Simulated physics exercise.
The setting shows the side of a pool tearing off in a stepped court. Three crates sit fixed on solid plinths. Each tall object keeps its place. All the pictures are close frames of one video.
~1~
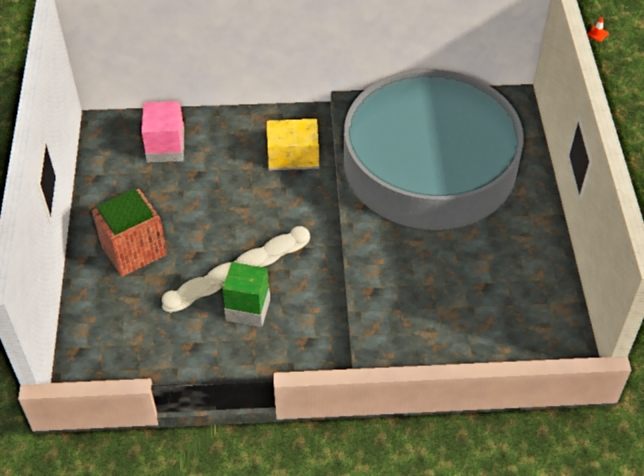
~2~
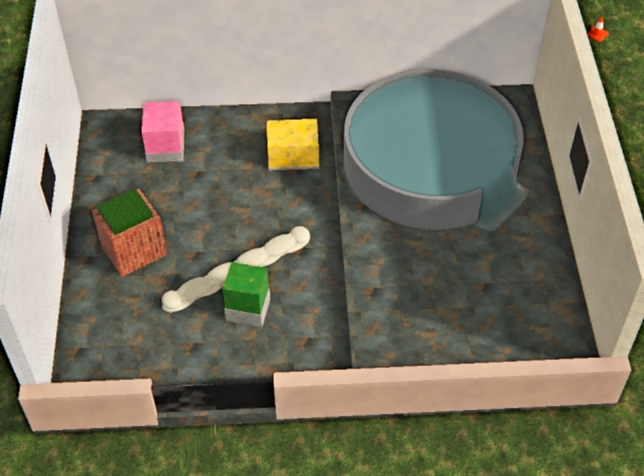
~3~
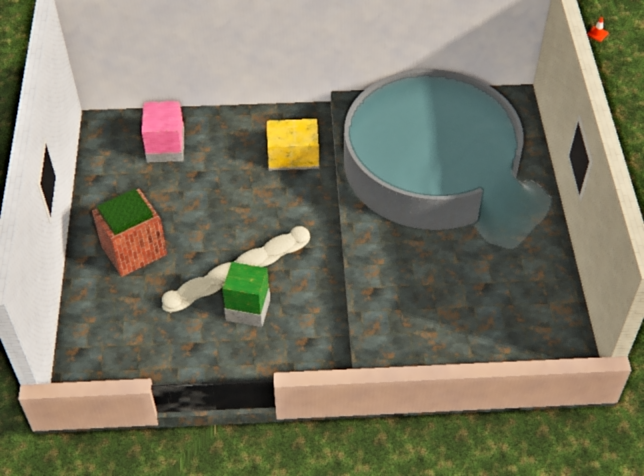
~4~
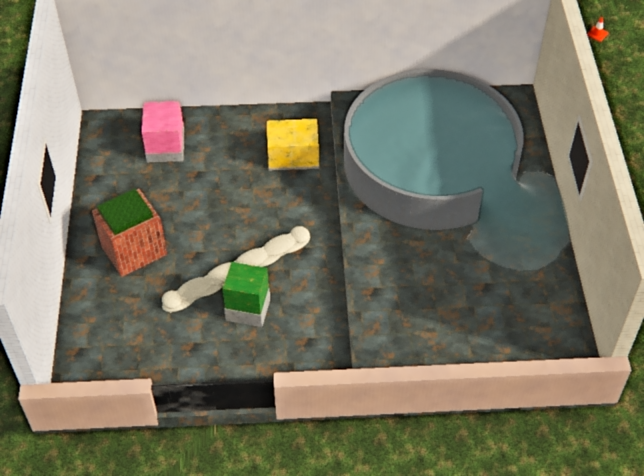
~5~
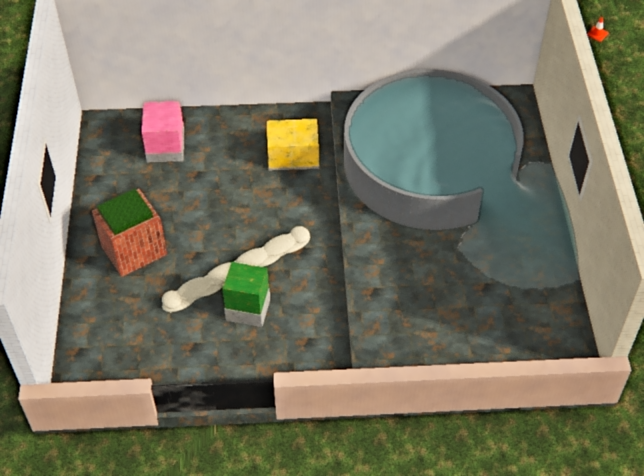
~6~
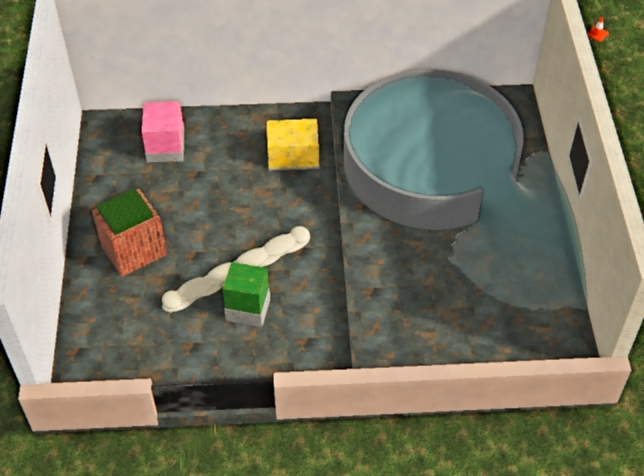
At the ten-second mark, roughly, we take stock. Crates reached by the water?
As I see it, the green crate stays above the water. The pink crate stays above the water. The yellow crate is not above the water.
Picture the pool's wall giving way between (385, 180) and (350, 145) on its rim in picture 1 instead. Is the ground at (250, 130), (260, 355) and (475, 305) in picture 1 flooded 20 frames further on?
Those three places would be still unsoaked, soaking and still unsoaked, in that order.
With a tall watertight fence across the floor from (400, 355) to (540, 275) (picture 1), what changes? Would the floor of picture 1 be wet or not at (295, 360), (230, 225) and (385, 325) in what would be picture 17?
As listed: Clear, clear, under water.
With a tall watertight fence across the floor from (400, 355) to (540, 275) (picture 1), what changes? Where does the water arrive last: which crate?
The pink-painted one.
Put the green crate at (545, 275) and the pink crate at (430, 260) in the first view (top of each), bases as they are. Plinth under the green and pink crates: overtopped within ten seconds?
Green crate: Is overtopped. Pink crate: Is overtopped.
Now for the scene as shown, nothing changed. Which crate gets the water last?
My pick is the pink one.
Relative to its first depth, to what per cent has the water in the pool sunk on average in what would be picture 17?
About 68 %.
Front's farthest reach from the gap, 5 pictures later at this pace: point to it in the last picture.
Roughly (594, 375).
A moment on, water covers 15 % of the floor; the green crate not reached, the pink crate not reached, the yellow crate not reached.
Next, water covers 20 % of the floor; the green crate not reached, the pink crate not reached, the yellow crate not reached.
Then, water covers 45 % of the floor; the green crate water round its plinth, the pink crate not reached, the yellow crate not reached.
Later, water covers 70 % of the floor; the green crate water round its plinth, the pink crate not reached, the yellow crate water round its plinth.
In the end, water covers 95 % of the floor; the green crate stayed above the water, the pink crate stayed above the water, the yellow crate was topped.
